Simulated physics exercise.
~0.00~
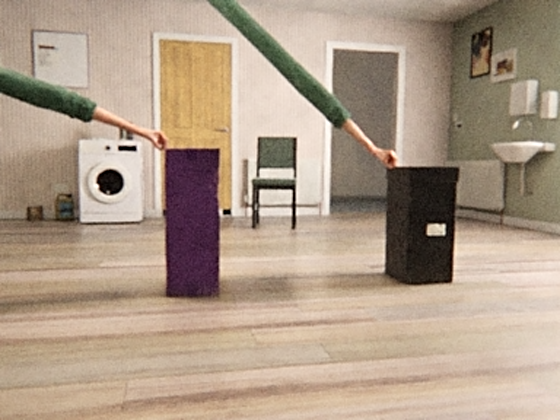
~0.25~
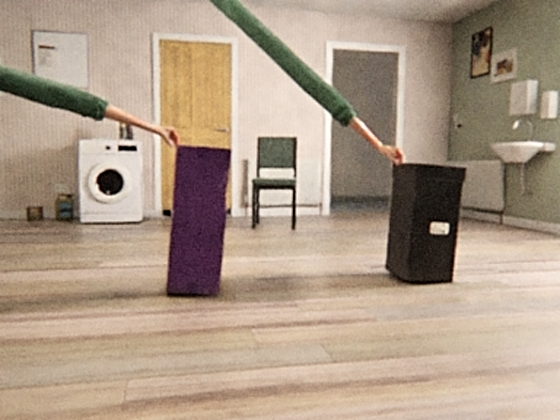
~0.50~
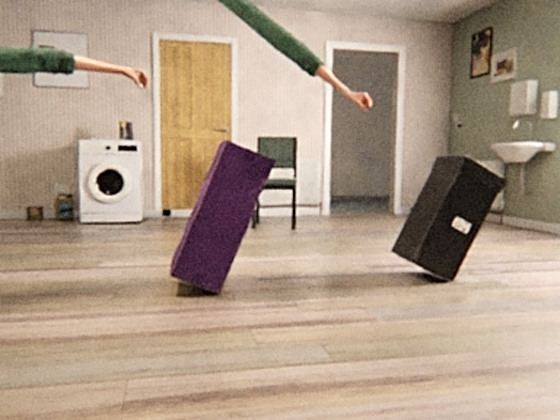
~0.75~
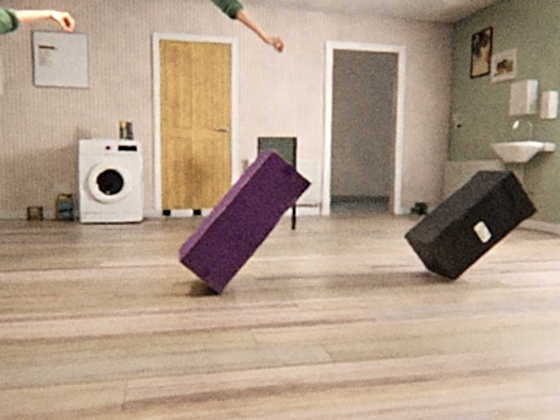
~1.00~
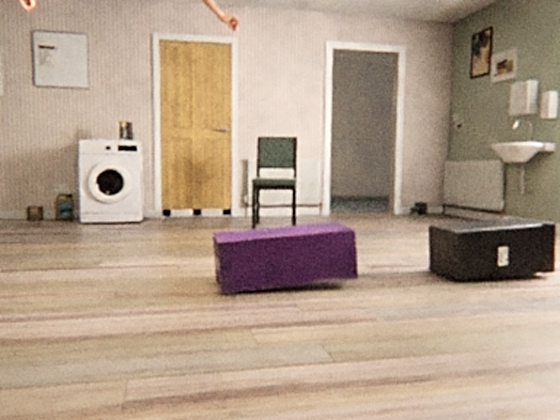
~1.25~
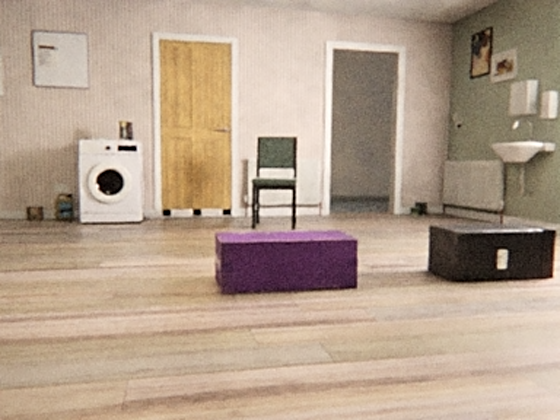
Two green-sleeved arms reach in from the upper left, one hand touching the top of a tall purple box left of centre and the other a tall black box on the right. The still, low view shows a wood-floored room with a washing machine, a yellow door, a green chair, an open doorway and a sink. The boxes begin to tip rightward, then the hands let go and draw back. Both lean further right, the black one tilting more steeply. They drop onto their sides and end lying still on the floor, the hands gone from view.
